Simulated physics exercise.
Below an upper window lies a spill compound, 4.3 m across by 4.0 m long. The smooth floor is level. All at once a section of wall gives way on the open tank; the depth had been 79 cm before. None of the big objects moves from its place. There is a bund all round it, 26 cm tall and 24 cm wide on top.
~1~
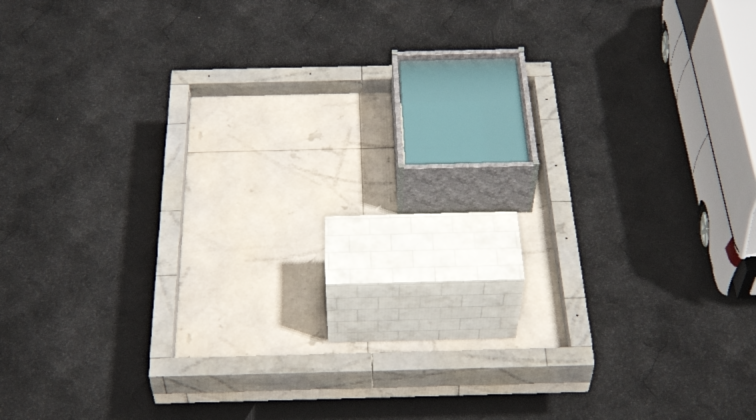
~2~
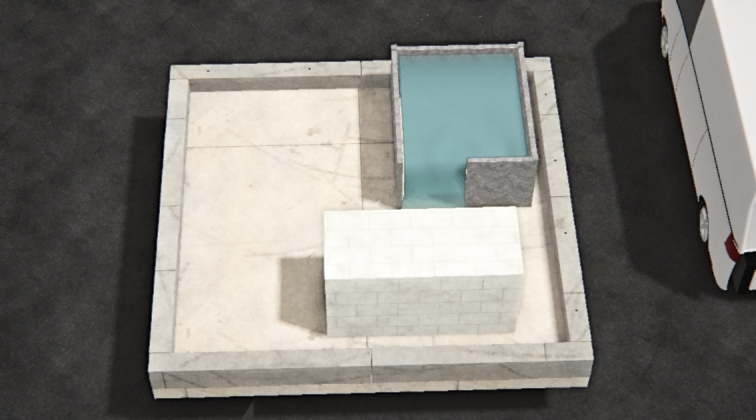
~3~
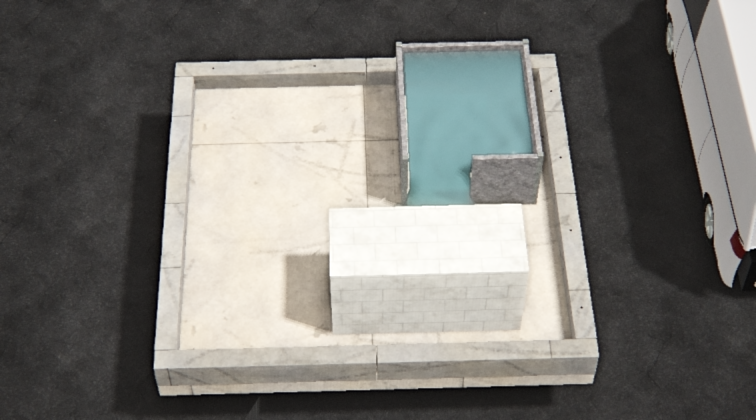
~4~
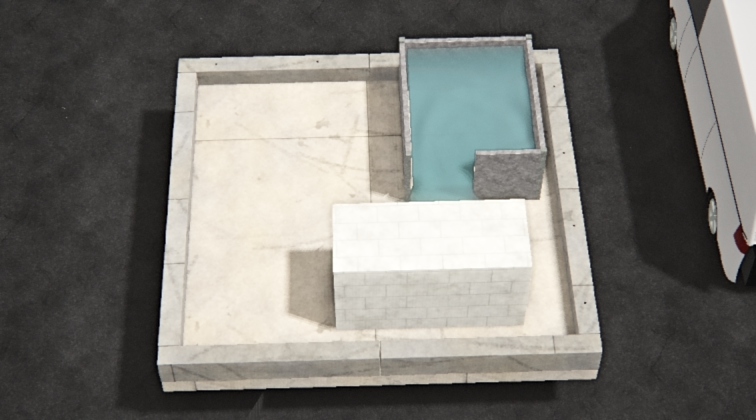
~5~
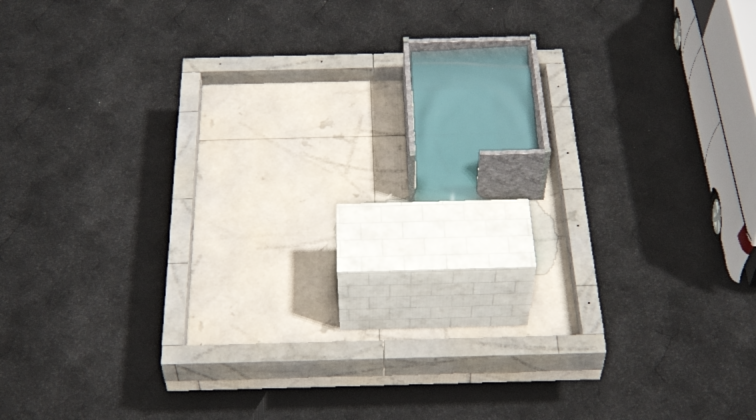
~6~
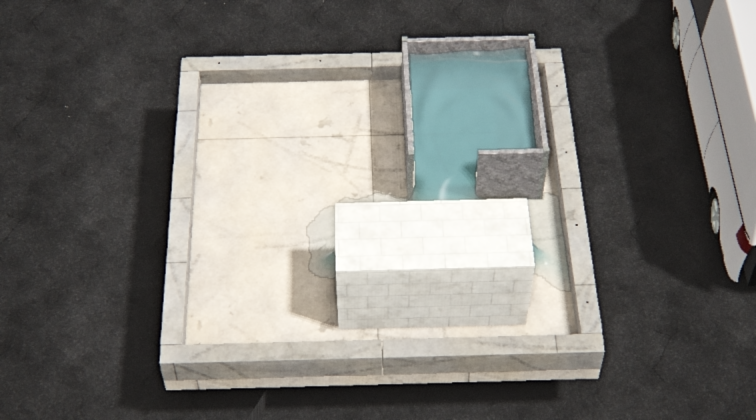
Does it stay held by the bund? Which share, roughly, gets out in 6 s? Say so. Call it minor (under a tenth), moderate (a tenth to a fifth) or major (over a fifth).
Minor.
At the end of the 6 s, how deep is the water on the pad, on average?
About 12 centimetres.
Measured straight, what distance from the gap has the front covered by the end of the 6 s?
I'd say close to 3.6 m.
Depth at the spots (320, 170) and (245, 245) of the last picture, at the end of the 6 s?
4 and 9 cm, respectively.
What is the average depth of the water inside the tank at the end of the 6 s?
17 cm.
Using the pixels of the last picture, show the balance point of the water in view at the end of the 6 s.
Roughly (382, 190) in the last picture.
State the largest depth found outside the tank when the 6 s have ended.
Peak depth: Approx. 22 cm.
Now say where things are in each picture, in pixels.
In the first picture, the open tank at (463, 111) is whole and still, 79 cm deep.
In the second picture, the front is at (467, 218), 0.4 m from the gap at (433, 192); 0.2 m2 of floor is under water; 79 cm left at the back of the open tank.
In the third picture, water pours out at (439, 190) and has run 0.8 m, to (461, 256); deepest outside 43 cm, 79 cm at the open tank's back.
In the fourth picture, the front is at (382, 262), 1.2 m from the gap at (442, 187); 1.3 m2 of floor is under water; 76 cm left at the back of the open tank.
In the fifth picture, water pours out at (446, 186) and has run 1.5 m, to (344, 263); deepest outside 57 cm, 67 cm at the open tank's back.
In the sixth picture, the front is at (569, 282), 1.9 m from the gap at (444, 185); 2.2 m2 of floor is under water; 68 cm left at the back of the open tank.
A moment later water covers 20 % of the floor and is deepest (60 cm) near (441, 256); 0 % is over the wall.
Soon after water covers 40 % of the floor and is deepest (53 cm) near (456, 255); 0 % is over the wall.
Next water covers 65 % of the floor and is deepest (34 cm) near (542, 81); 1 % is over the wall.
Later on water covers 75 % of the floor and is deepest (28 cm) near (542, 81); 2 % is over the wall.
At the end water covers 80 % of the floor and is deepest (22 cm) near (542, 81); 3 % is over the wall.
